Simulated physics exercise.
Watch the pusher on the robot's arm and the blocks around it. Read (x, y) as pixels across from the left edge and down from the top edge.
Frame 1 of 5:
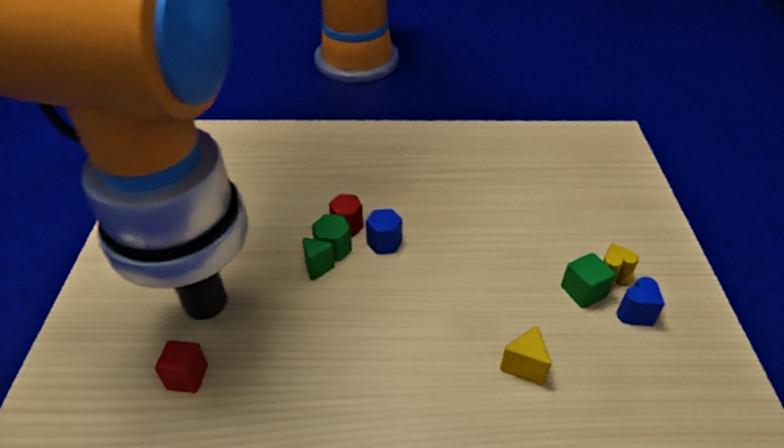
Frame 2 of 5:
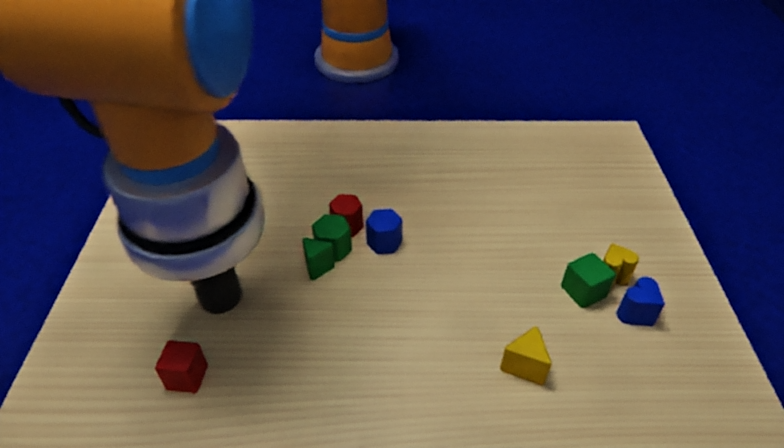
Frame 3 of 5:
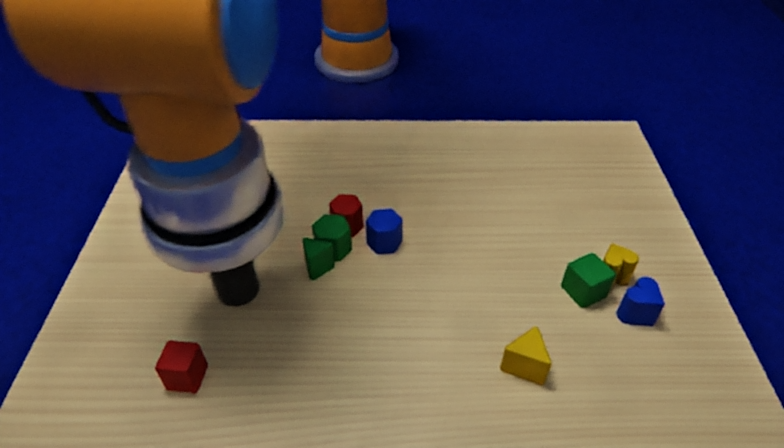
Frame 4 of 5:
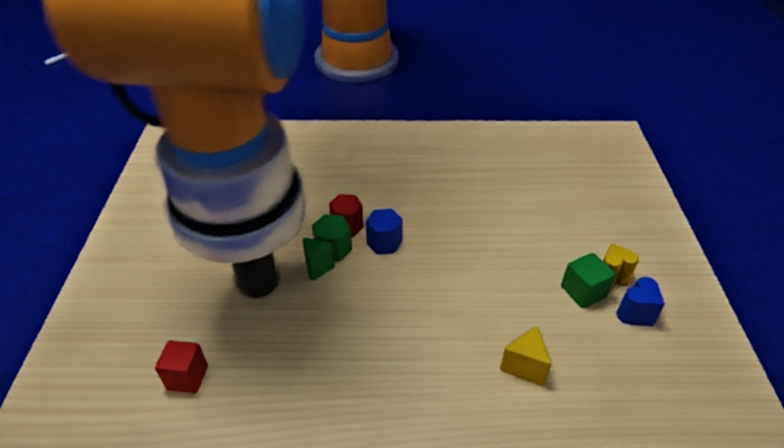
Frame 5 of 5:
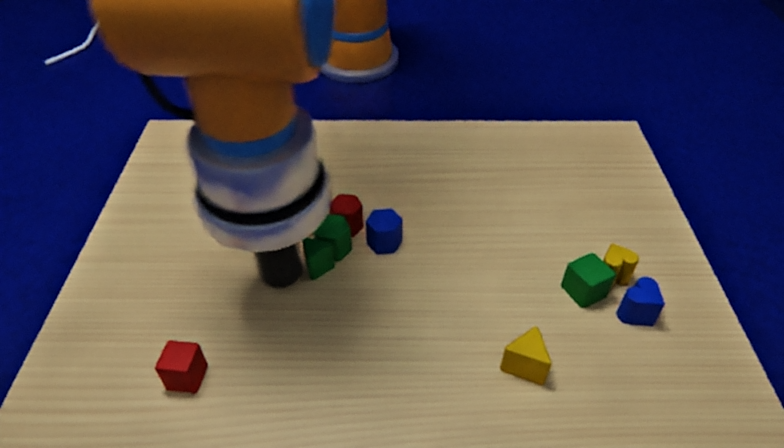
On a pale wooden tabletop, an orange robot arm moves its black pusher rightward near a cluster of still, colourful blocks.
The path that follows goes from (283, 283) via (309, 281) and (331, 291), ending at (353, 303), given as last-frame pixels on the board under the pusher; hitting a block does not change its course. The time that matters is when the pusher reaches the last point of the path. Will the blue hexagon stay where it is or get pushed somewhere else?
Left where it is.
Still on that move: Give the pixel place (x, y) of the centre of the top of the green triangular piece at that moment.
It is going to be at (341, 246).
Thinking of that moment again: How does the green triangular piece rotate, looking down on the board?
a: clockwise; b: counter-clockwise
Option b.
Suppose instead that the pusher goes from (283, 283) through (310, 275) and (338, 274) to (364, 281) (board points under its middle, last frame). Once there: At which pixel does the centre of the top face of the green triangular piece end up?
The point I'd pick in the picture is (383, 240).
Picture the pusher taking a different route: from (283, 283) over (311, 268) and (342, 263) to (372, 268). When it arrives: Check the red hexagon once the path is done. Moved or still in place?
That block slides.
On the path given first. Halfway along, pusher (320, 277); green triangular piece (341, 246), turned 40° anticlockwise; green hexagon (335, 224), turned 15° anticlockwise.
At the end, pusher (352, 293); green triangular piece (341, 246), turned 45° anticlockwise; green hexagon (335, 224), turned 15° anticlockwise; blue hexagon unmoved.
